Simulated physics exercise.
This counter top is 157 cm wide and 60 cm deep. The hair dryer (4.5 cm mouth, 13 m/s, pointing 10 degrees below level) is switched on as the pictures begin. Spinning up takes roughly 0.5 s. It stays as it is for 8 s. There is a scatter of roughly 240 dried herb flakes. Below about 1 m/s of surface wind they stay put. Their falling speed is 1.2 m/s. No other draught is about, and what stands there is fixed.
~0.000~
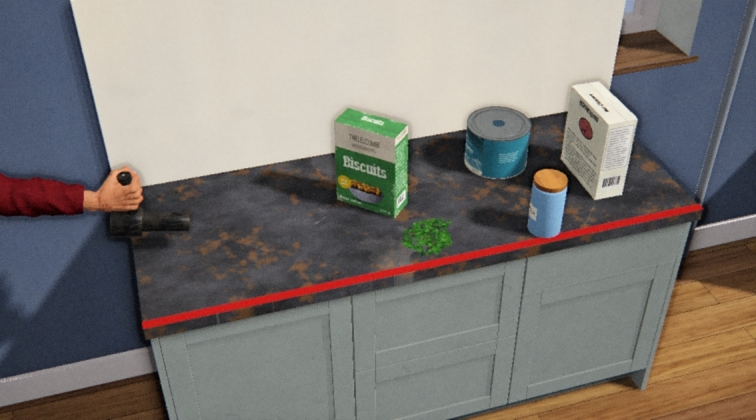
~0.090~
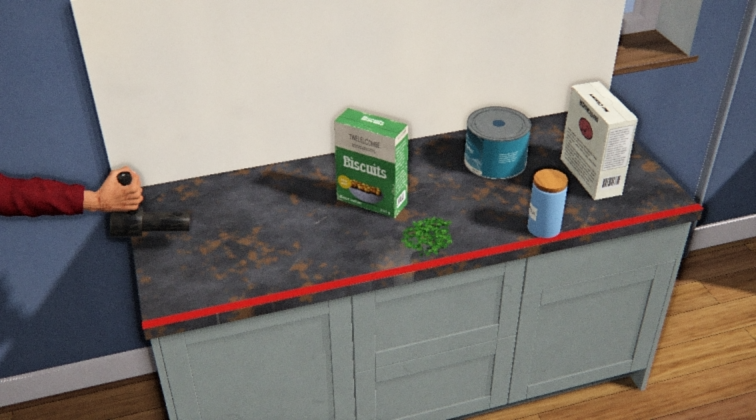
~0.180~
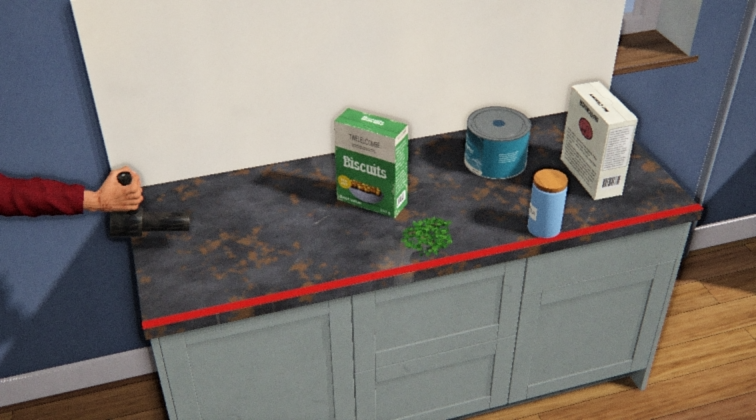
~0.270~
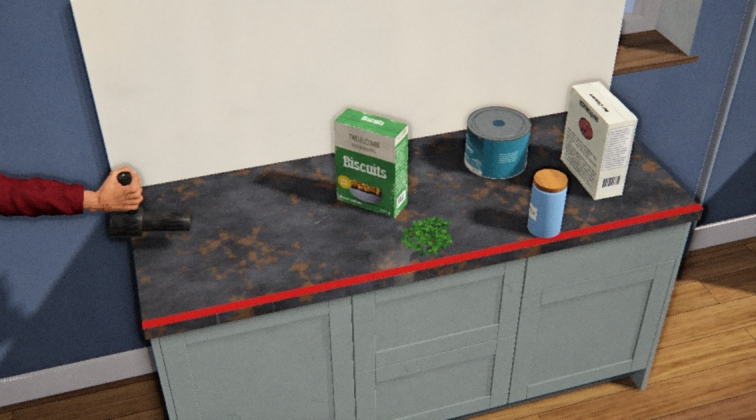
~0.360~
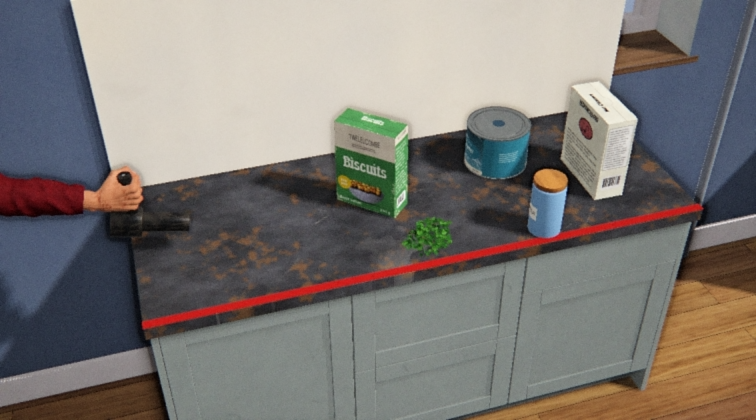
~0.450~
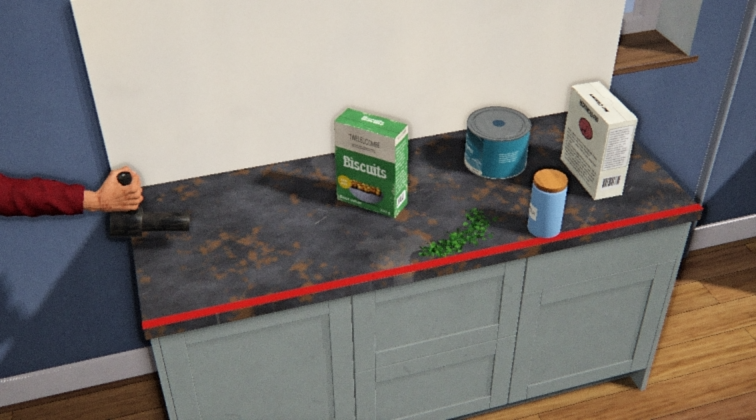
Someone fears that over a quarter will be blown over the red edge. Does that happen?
More than a quarter over the red edge: Yes.
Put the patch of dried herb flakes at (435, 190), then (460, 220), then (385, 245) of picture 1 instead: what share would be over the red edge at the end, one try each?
In turn about 10 %, 40 %, 100 %.
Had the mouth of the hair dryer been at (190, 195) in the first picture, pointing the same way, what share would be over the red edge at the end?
Then about 100 %.
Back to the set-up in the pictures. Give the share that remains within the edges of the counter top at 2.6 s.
Some 1 per cent.
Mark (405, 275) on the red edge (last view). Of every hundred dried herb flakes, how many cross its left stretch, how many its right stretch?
Some 0 % left, 90 % right.
After 1.6 s the count stands so, 92 % are over the red edge.
After 2.6 s the count stands so, 92 % are over the red edge.
After 4.4 s the count stands so, 92 % are over the red edge.
After 8.0 s, at the end, 92 % are over the red edge.
